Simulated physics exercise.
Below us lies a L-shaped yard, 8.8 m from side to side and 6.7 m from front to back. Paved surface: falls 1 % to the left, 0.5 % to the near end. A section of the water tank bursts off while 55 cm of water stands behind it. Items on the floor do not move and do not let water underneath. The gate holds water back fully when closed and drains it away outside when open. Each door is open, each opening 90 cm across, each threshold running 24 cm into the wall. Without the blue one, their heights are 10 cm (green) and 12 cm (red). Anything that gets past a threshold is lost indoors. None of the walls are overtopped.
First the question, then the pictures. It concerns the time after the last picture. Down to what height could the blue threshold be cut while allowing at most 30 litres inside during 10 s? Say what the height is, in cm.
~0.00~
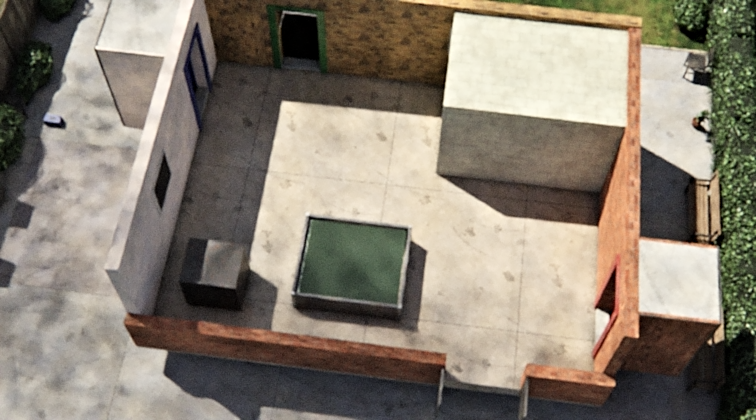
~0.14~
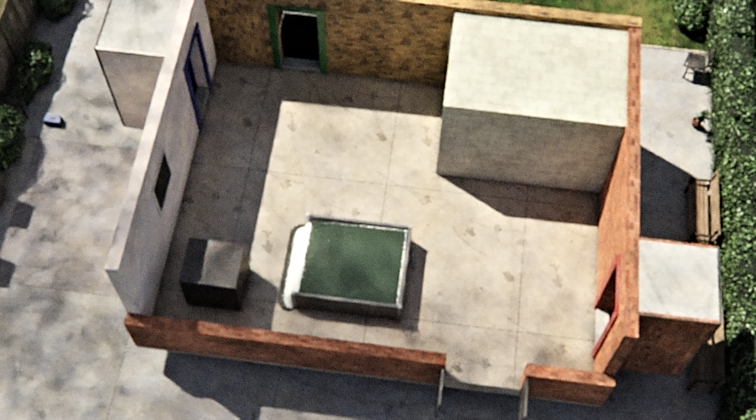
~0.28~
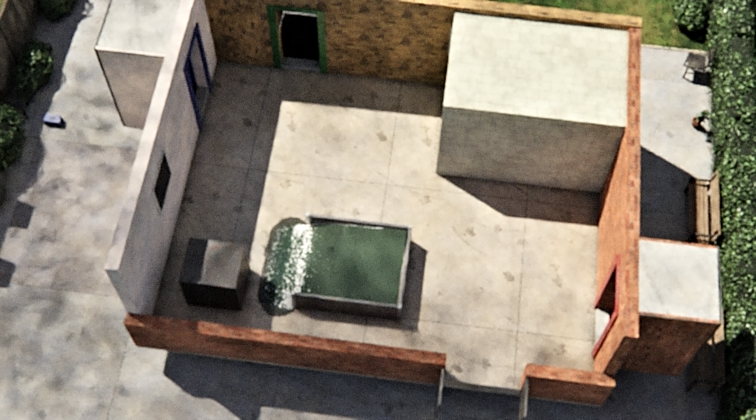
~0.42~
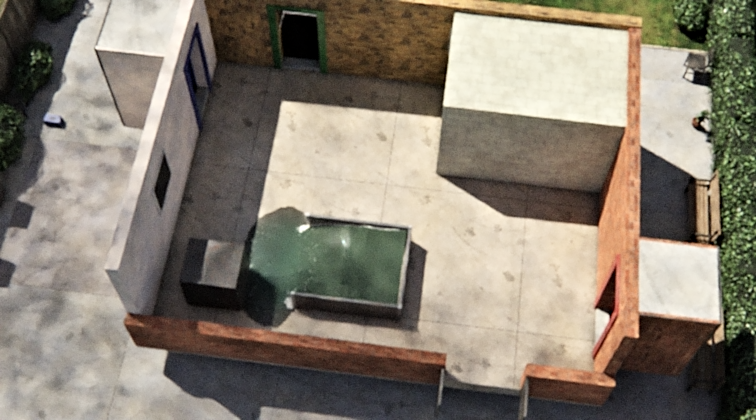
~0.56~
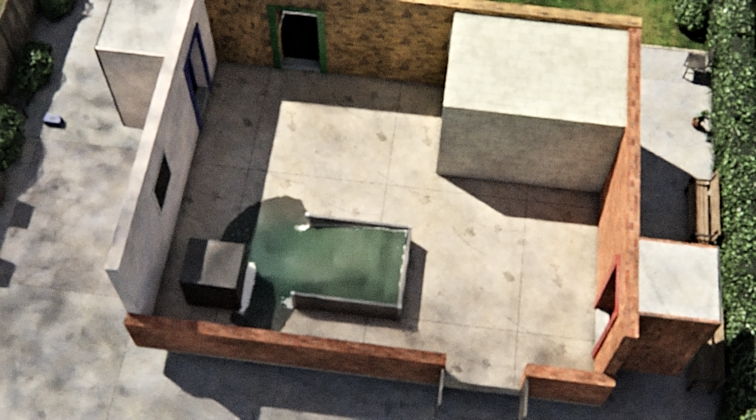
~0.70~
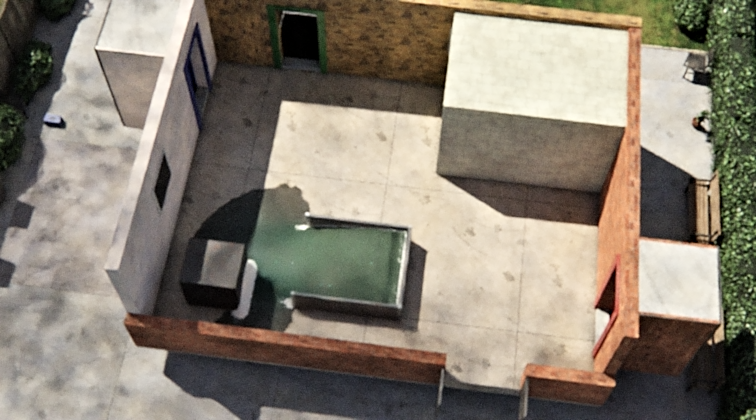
It could go down to about 6.5 cm.
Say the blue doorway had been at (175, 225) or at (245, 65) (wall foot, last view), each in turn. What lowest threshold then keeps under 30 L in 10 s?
You'd want roughly 22 cm there first, then roughly 14.5 cm.
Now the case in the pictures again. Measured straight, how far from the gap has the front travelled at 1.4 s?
Front distance: Approx. 3.4 m.
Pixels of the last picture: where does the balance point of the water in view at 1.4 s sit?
The water is centred near (298, 267).
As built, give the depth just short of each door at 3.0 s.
Lab note, cm: Green 0; red 0; blue 9.
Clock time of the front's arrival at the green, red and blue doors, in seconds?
Front times - green: 3.4 s, red: 6.5 s, blue: 2.2 s.
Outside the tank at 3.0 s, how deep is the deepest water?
26 cm.
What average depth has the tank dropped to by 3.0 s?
12 cm, roughly.
After 1.4 s water covers 20 % of the floor, deepest (38 cm) near (252, 276); it has not reached the blue door.
After 3.0 s water covers 35 % of the floor, deepest (26 cm) near (155, 306); 9 cm at the blue door, 0 litres in over its 17 cm threshold.
After 10.0 s water covers 85 % of the floor, deepest (8 cm) near (216, 68); 8 cm at the blue door, 0 litres in over its 17 cm threshold.
At the blue door as built, the water arrived by 2.2 s and peaked near 11 cm at 7.0 s.
Run again over the same 10 s with other heights there, 43 litres in over 5.5 cm, 16 litres over 7.5 cm. The limit of 30 litres is kept from about 6.5 cm up.
